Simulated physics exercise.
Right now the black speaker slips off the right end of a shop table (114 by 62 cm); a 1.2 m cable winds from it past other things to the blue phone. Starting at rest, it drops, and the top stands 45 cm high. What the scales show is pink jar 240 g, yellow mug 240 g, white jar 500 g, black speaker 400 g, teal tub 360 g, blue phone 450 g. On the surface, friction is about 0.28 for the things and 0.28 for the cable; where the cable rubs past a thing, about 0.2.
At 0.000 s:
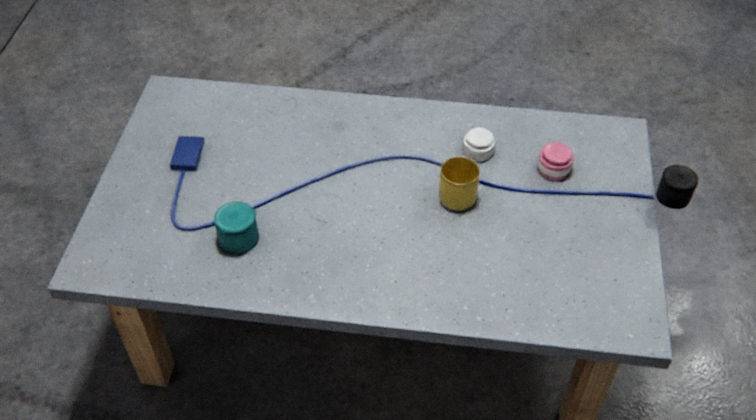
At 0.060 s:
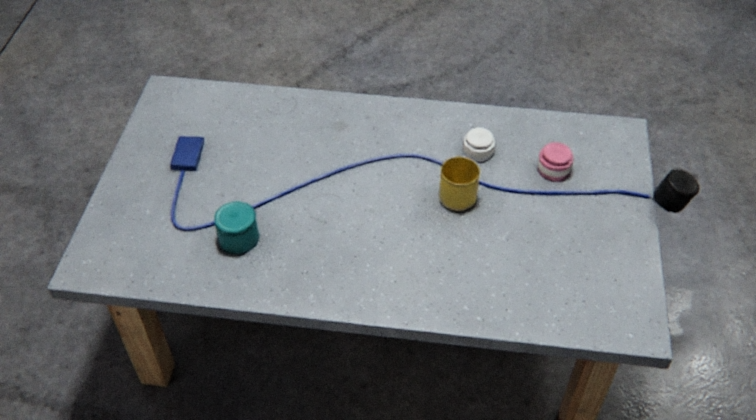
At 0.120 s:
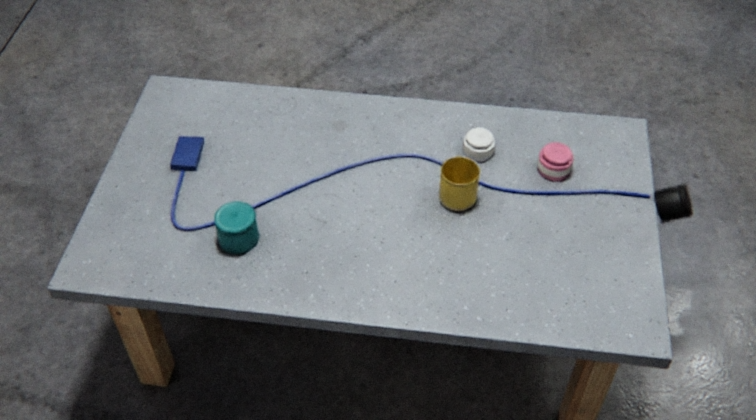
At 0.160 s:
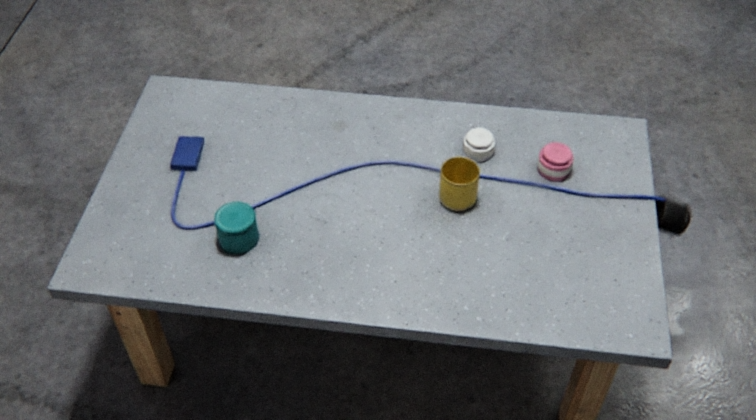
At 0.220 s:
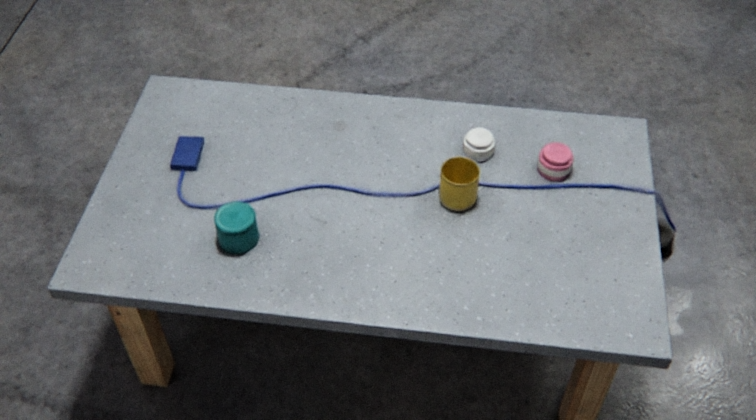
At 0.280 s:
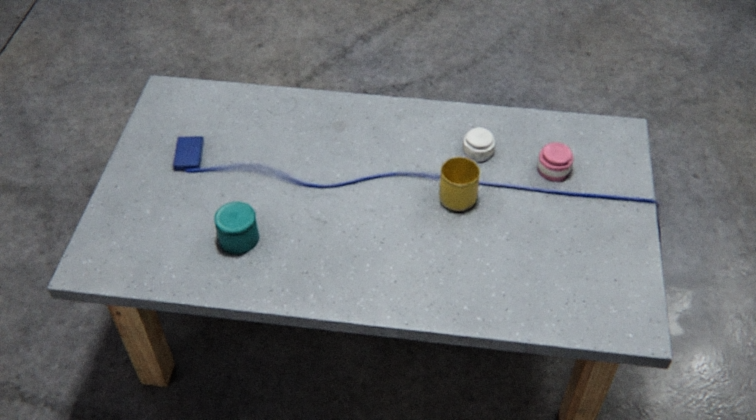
Grey table with jars, mug and tub as a black cylinder tips off the right edge, pulling the blue cable straighter.
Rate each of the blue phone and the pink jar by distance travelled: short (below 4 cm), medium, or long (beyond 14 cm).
Ratings: Blue phone - long, pink jar - short.
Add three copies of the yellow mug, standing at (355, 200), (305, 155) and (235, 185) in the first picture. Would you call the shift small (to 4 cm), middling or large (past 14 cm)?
In that order we get a slight shift, a slight shift and a big shift.
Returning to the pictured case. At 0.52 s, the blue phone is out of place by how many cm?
By then the blue phone has moved close to 20 cm.
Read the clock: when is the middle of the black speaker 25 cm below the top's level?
The clock reads 0.30 s at that moment.
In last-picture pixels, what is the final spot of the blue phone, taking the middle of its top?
Near (359, 154).
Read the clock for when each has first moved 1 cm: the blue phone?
Blue phone: Roughly 0.32 s.
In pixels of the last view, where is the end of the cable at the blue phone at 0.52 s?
Somewhere around (291, 141) in the final picture.
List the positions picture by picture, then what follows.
The first frame shows blue phone (187, 150); pink jar (558, 152); cable runs through (597, 193) (374, 160) (277, 196) (173, 217).
The second frame shows black speaker (680, 181); cable runs through (595, 192) (374, 160) (173, 217).
The third frame shows black speaker (673, 204); cable runs through (594, 192) (374, 160) (173, 217).
The fourth frame shows black speaker (669, 216); cable runs through (609, 196) (378, 163) (173, 217).
The fifth frame shows black speaker (657, 242); cable runs through (654, 192) (424, 192) (200, 207).
The sixth frame shows blue phone (188, 150); pink jar (558, 152); cable runs through (582, 195) (356, 181) (248, 167).
By 0.5 s, the cable's tail end at (291, 141); blue phone 21 cm off its start, black speaker over the edge.
By 0.7 s, the cable's tail end at (337, 146); blue phone 35 cm off its start, black speaker over the edge.
By 1.0 s, the cable's tail end at (344, 147); blue phone 37 cm off its start at (359, 154), black speaker over the edge.
By 1.2 s, the cable's tail end at (344, 147); blue phone 37 cm off its start, black speaker over the edge.
By 2.4 s, the cable's tail end at (344, 147); blue phone 37 cm off its start at (359, 154), pink jar 0 cm off its start at (558, 152), black speaker over the edge.
